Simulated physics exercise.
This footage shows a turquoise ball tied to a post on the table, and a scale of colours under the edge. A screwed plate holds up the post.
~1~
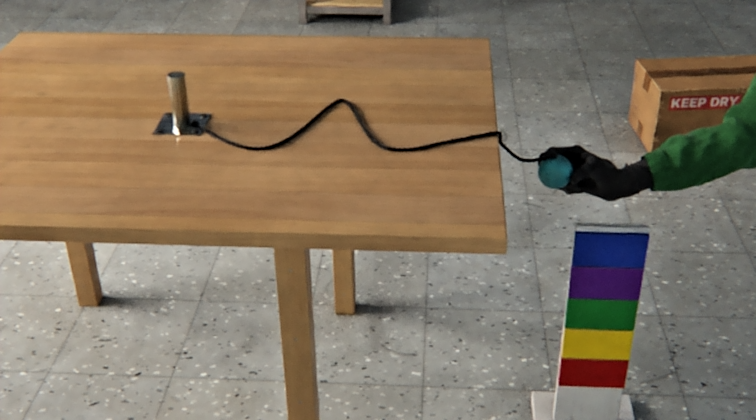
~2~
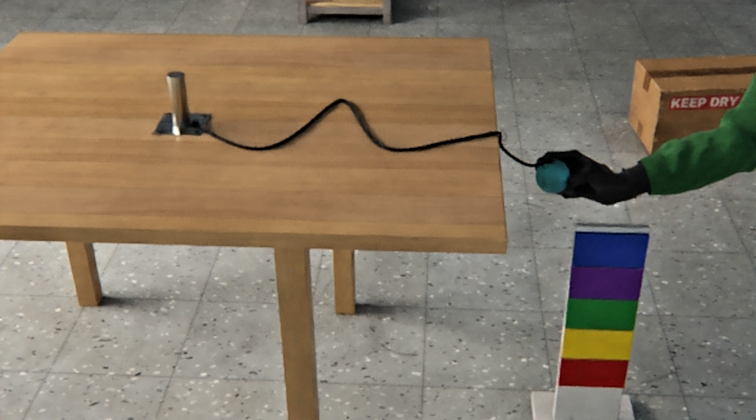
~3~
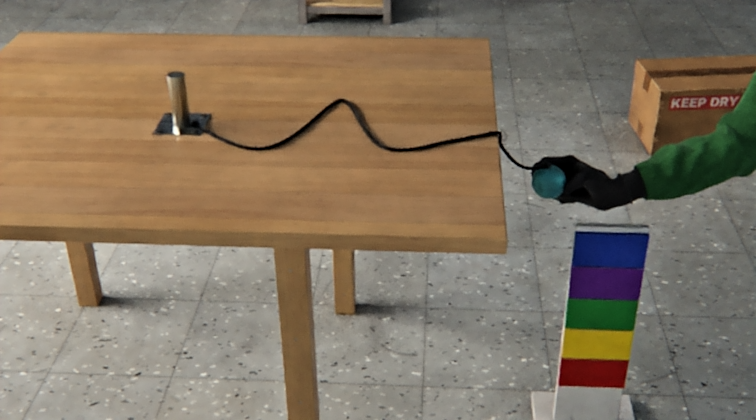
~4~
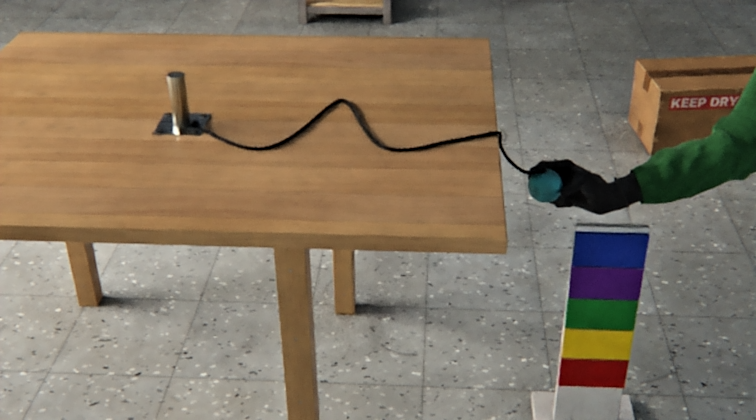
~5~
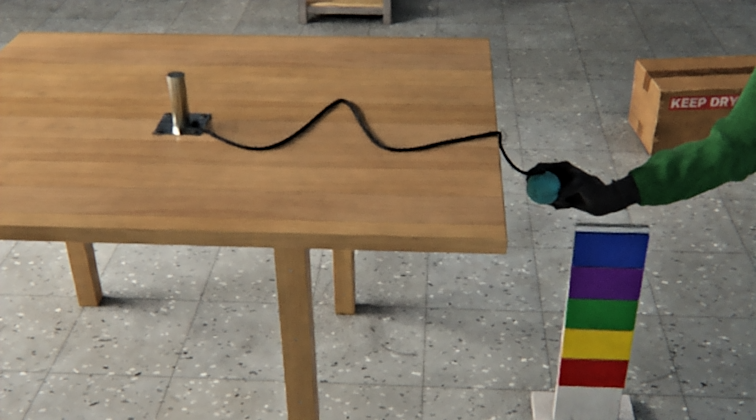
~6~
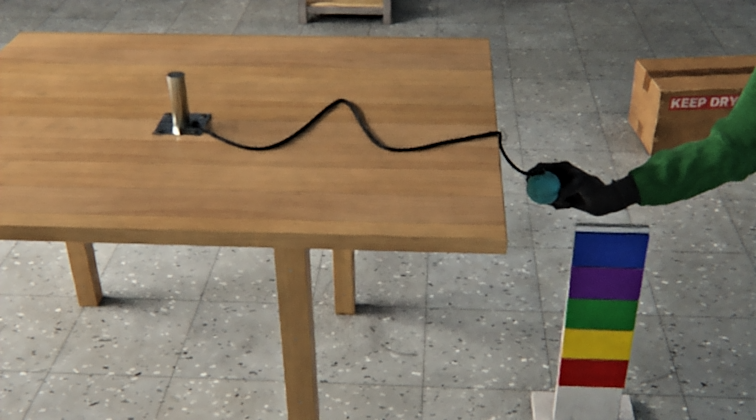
A turquoise ball, tied by a black cord to a post on the wooden table, was moved slightly down and left by a gloved hand beyond the table's edge, then was held still.
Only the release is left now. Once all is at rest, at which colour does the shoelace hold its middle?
At yellow.
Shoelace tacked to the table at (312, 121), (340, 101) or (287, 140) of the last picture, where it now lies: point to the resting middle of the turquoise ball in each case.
First try around (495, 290), second around (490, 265), third around (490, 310).
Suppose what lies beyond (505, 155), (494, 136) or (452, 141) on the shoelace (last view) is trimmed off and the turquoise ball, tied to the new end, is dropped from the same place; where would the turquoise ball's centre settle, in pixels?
In order, it ends up near (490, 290), (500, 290) and (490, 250).
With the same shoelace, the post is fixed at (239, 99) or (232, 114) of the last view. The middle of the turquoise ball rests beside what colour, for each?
Going case by case, it's red and then red.
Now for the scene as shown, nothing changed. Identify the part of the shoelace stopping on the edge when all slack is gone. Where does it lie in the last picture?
It's near (367, 132) in the last picture.
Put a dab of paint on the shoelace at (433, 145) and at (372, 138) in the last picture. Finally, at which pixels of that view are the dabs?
(493, 221) and (498, 156), approximately.
A little later, ball near (487, 305); level with green.
Next, ball near (479, 342); level with yellow.
When it is over, ball near (484, 343); level with yellow. The yellow one.
